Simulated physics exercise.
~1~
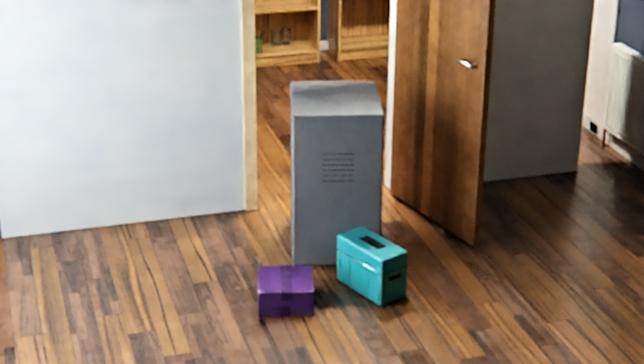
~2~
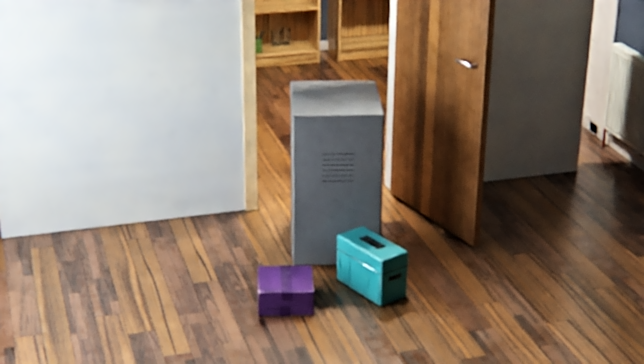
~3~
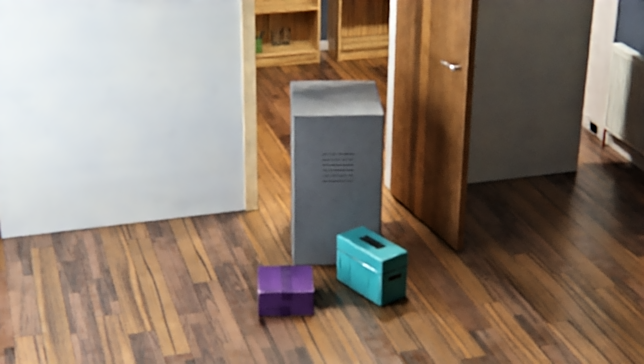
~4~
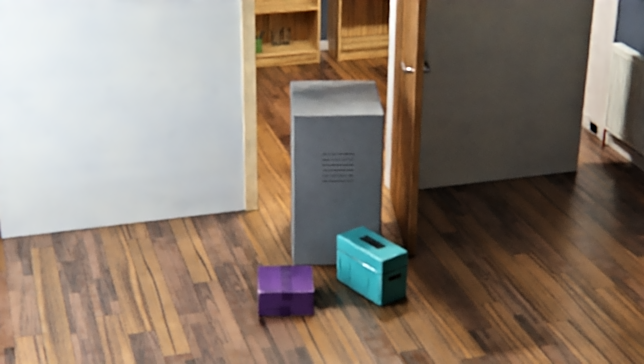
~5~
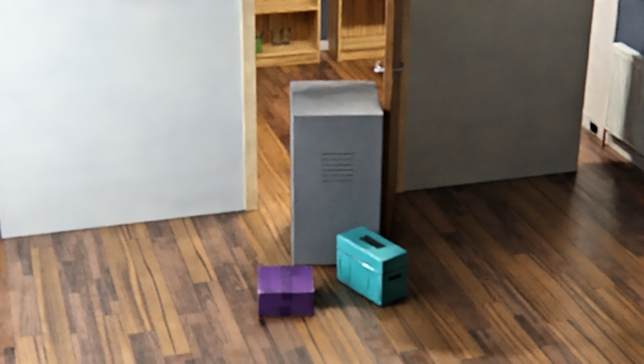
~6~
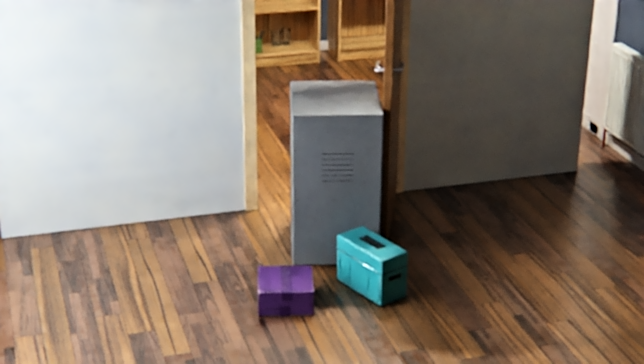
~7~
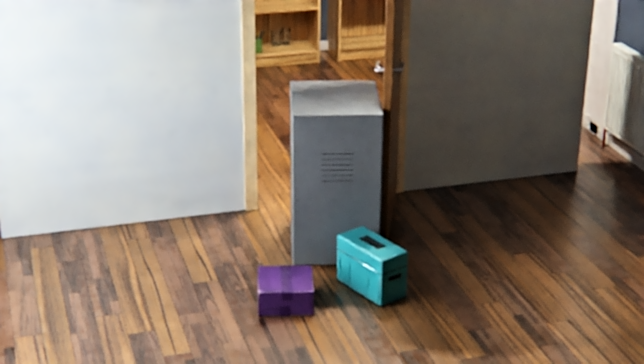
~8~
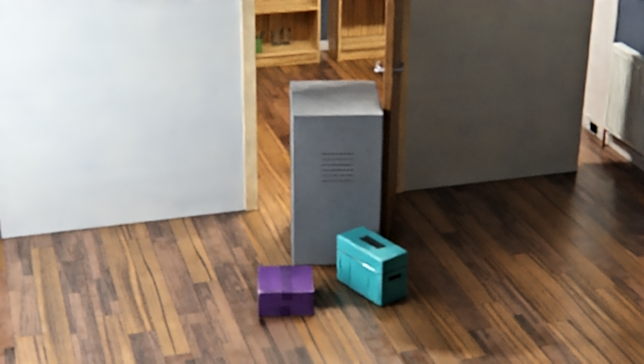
A wooden door stood open behind a tall grey cabinet, with a purple box and a turquoise case on the floor in front; the door swung partway toward closing, then stopped at the cabinet, still open, while the other things stayed put.
